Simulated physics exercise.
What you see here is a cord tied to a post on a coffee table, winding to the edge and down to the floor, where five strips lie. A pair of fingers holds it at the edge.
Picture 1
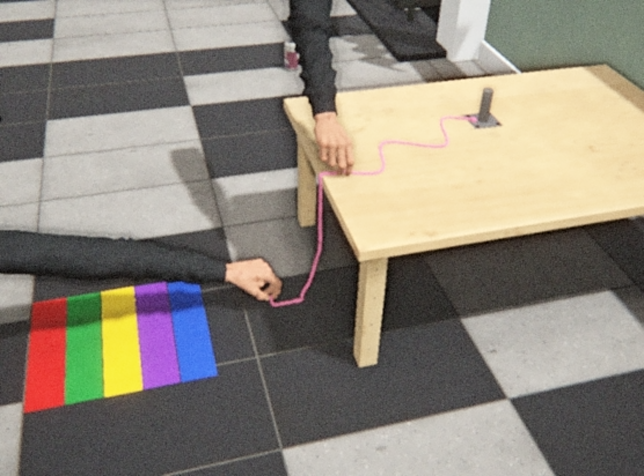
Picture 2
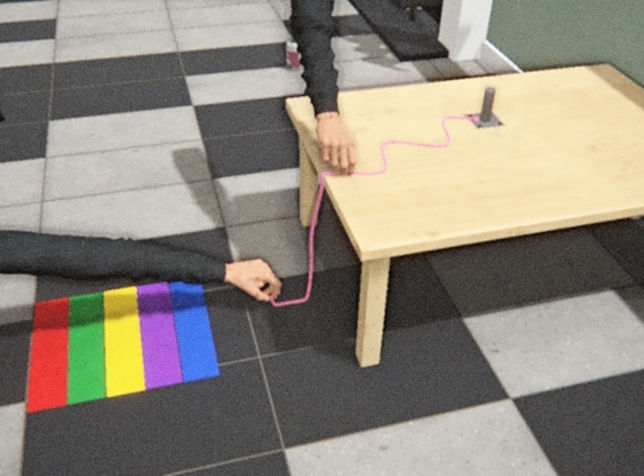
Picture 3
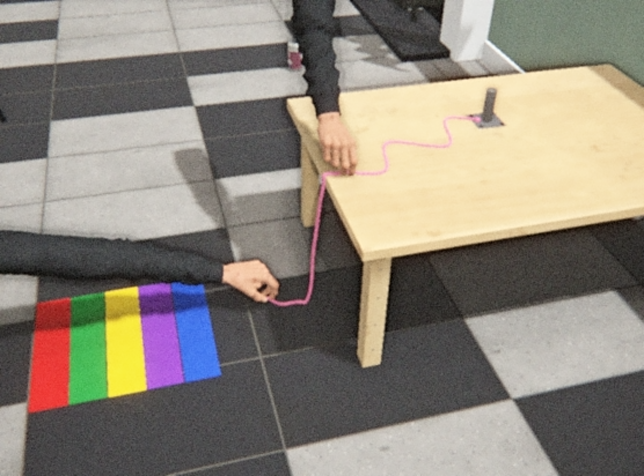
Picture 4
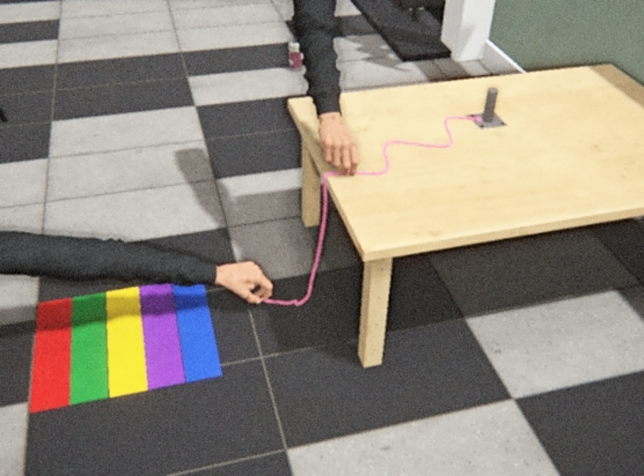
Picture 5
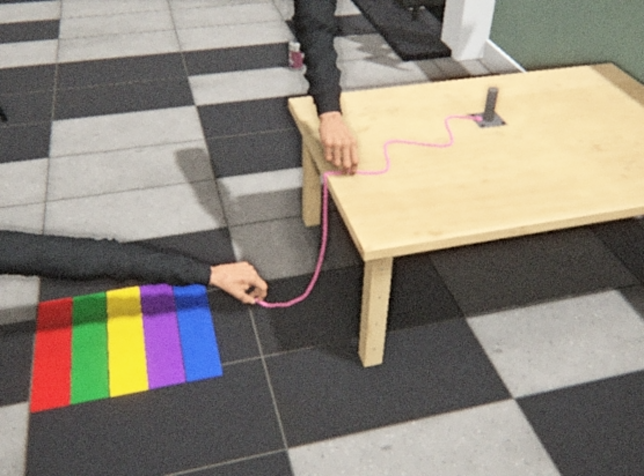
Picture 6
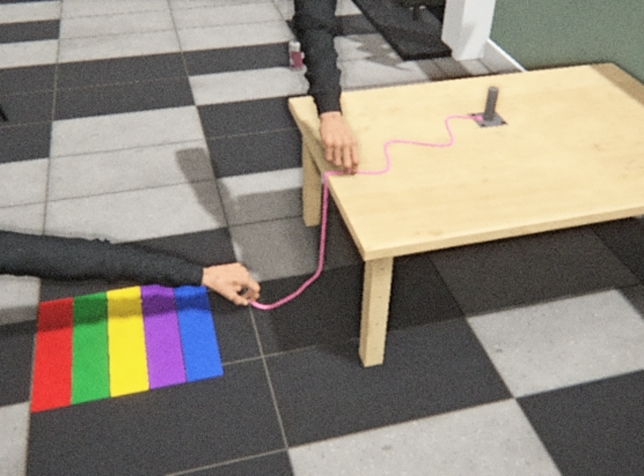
On a tiled floor beside a wooden table, one hand rests on a pink cord at the table's edge while another holds its lower end and moves it slightly left, near five coloured strips.
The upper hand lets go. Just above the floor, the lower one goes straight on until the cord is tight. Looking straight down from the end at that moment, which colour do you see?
You see green.
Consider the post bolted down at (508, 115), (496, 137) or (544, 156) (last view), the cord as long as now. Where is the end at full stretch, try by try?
You'd find it around (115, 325), then (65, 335), and finally (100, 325).
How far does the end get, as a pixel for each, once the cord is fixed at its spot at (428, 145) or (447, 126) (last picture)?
(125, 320), (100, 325).
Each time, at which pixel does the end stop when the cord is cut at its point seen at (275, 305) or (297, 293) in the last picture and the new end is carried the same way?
First try: Near (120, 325). Second try: Near (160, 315).
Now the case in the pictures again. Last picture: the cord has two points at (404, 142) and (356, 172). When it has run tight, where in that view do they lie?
Well, the first one sits at (367, 150), and the second one sits at (280, 193).
A little later, end near (142, 319); over purple.
Next, end near (104, 326); over green.
When it is tight, end near (81, 330); over green. The green one.
